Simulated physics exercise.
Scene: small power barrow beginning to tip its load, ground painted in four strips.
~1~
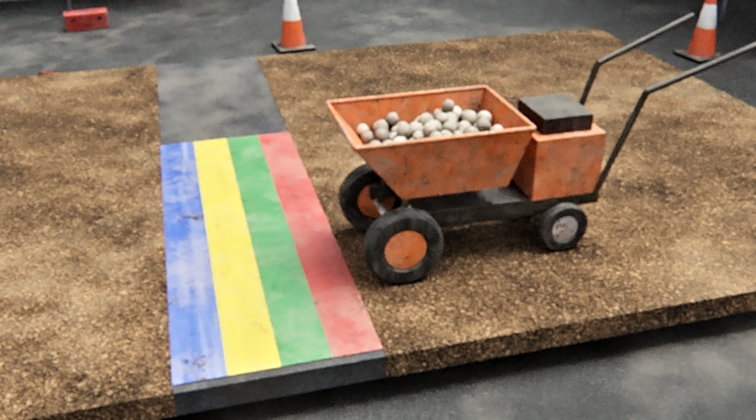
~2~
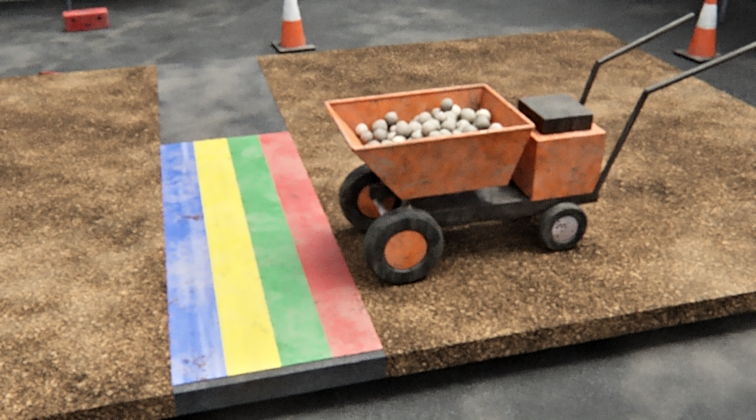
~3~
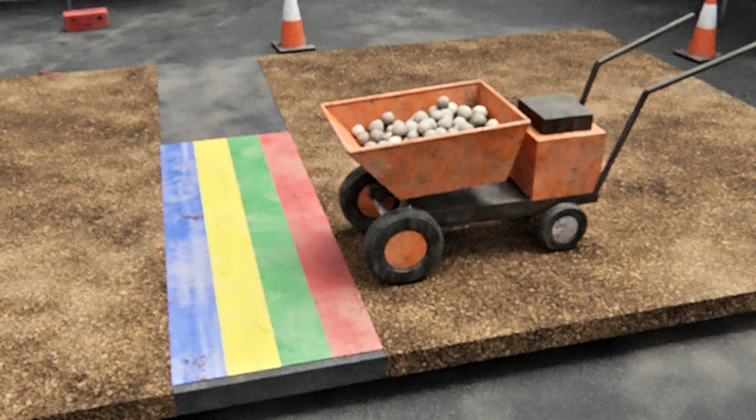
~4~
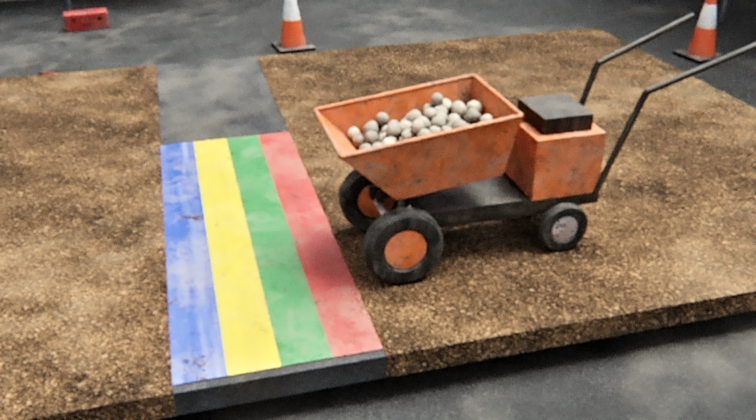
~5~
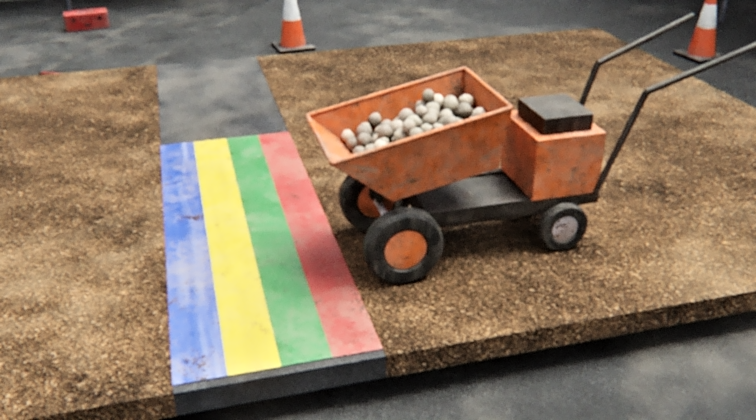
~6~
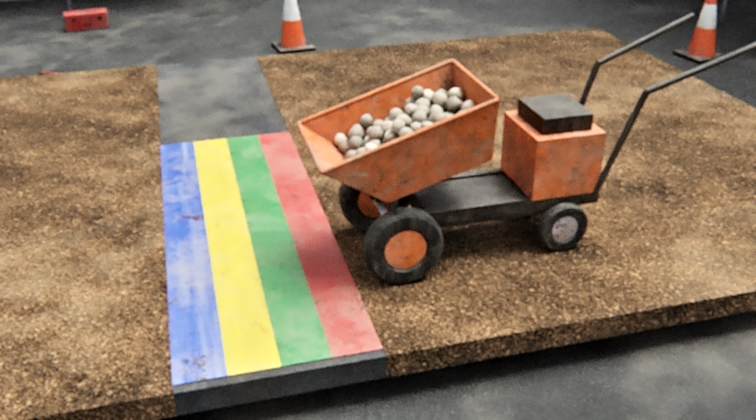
The footage shows an orange power barrow loaded with round pebbles beside a ground panel striped blue, yellow, green and red; its skip starts level, then gradually tilts toward the left, its rear lifting while the wheels stay still.
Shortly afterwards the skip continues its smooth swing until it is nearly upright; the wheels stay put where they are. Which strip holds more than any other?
The yellow strip.
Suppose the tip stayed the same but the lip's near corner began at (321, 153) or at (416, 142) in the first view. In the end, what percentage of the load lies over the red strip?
0 % then 20 %.
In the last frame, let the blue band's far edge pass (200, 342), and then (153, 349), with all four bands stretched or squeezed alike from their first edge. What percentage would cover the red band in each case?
Shares: Near 0 %; near 0 %.
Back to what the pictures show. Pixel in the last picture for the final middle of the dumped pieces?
Last view, centre at rest - approx. (211, 275).
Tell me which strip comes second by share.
That would be the strip in blue, in second.
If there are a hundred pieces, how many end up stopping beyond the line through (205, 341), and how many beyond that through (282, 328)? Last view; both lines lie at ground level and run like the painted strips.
In order: 30 per cent, then 80 per cent.
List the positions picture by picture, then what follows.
The first frame shows lip of the skip at (355, 149), level; top of the load at (449, 129), river pebbles; red strip at (343, 314); green strip at (296, 322); yellow strip at (246, 330); blue strip at (196, 338).
The second frame shows lip of the skip at (353, 150), level; top of the load at (448, 128).
The third frame shows lip of the skip at (349, 152), tipped barely; top of the load at (459, 133).
The fourth frame shows lip of the skip at (341, 157), tipped a little; top of the load at (453, 129).
The fifth frame shows lip of the skip at (332, 164), tipped a little; top of the load at (445, 125).
The sixth frame shows lip of the skip at (322, 172), tipped clearly; top of the load at (449, 120); red strip at (343, 314); green strip at (296, 322); yellow strip at (246, 330); blue strip at (196, 338).
Soon after the last picture, skip tipped steeply; all in the skip.
A little later, skip tipped right over; about two thirds in the skip; a small part over the green strip; about a quarter over the yellow strip.
Later still, skip tipped right over; about a quarter in the skip; a small part over the green strip; about a third over the yellow strip; about a quarter over the blue strip; a small part off the paint.
By the end, skip tipped right over; about a quarter in the skip; none over the red strip; a small part over the green strip; about a third over the yellow strip; about a quarter over the blue strip; about a quarter off the paint.
